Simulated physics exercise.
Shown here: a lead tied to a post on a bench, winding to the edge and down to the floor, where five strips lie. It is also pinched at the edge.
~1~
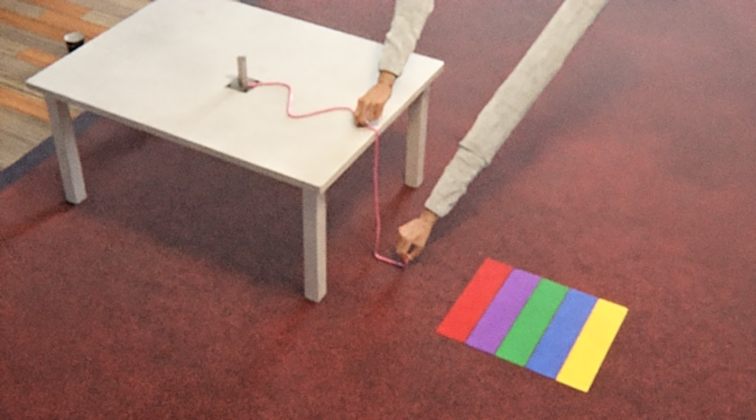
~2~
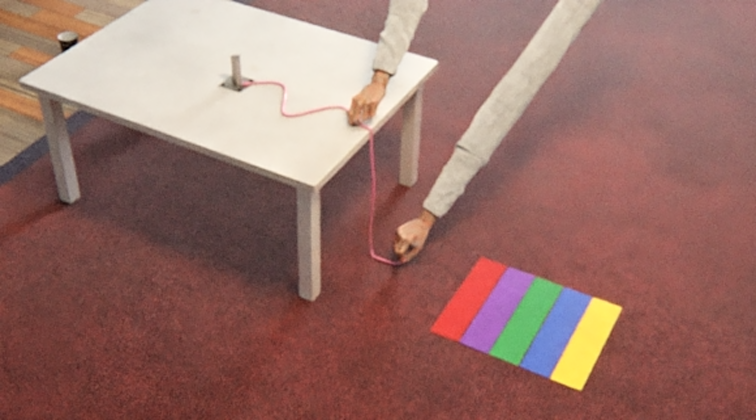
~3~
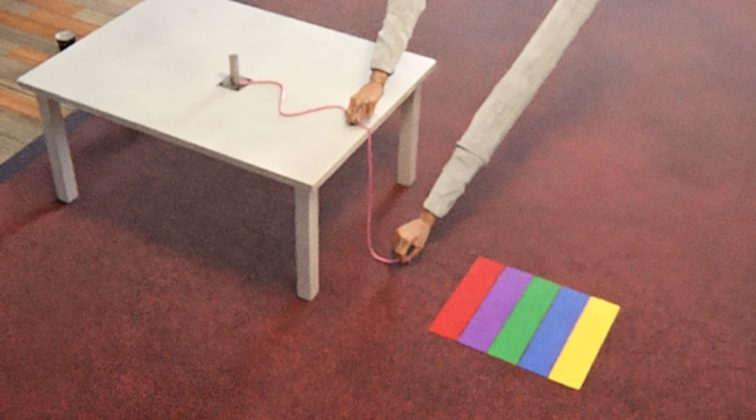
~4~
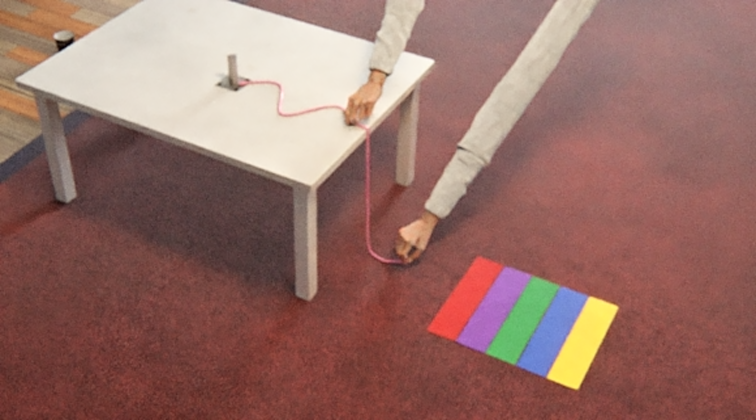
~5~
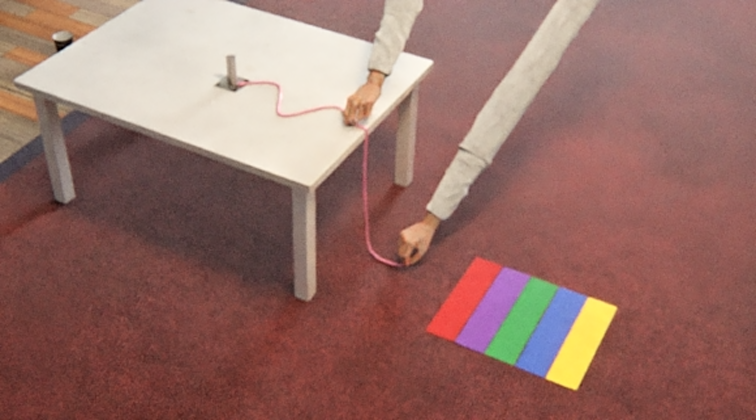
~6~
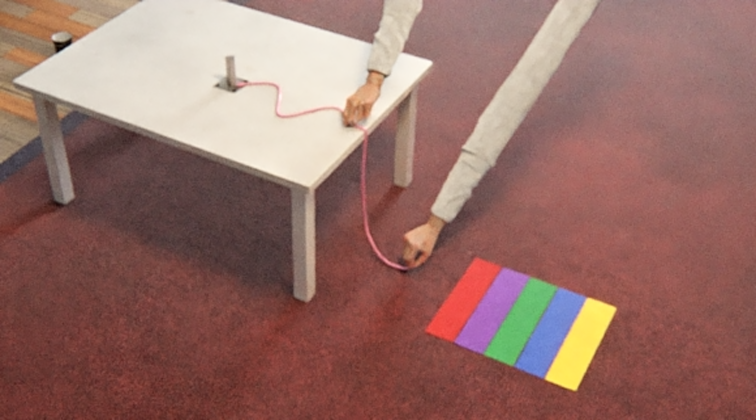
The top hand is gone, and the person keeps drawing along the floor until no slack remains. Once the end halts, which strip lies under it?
The blue strip lies under it.
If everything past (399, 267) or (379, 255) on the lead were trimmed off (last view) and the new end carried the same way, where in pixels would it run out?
Roughly (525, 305), then roughly (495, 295).
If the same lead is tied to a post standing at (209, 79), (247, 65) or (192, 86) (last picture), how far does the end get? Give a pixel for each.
First (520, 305), then (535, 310), then (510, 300).
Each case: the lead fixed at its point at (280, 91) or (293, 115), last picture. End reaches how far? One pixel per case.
Per try (px, approx.): (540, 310); (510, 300).
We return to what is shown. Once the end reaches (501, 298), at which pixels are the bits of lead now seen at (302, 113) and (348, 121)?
One lands at (337, 122), the other at (371, 161).
Soon after, end near (501, 298); over purple.
Then, end near (533, 310); over green.
At full stretch, end near (552, 317); over blue. The end stops over the blue strip.
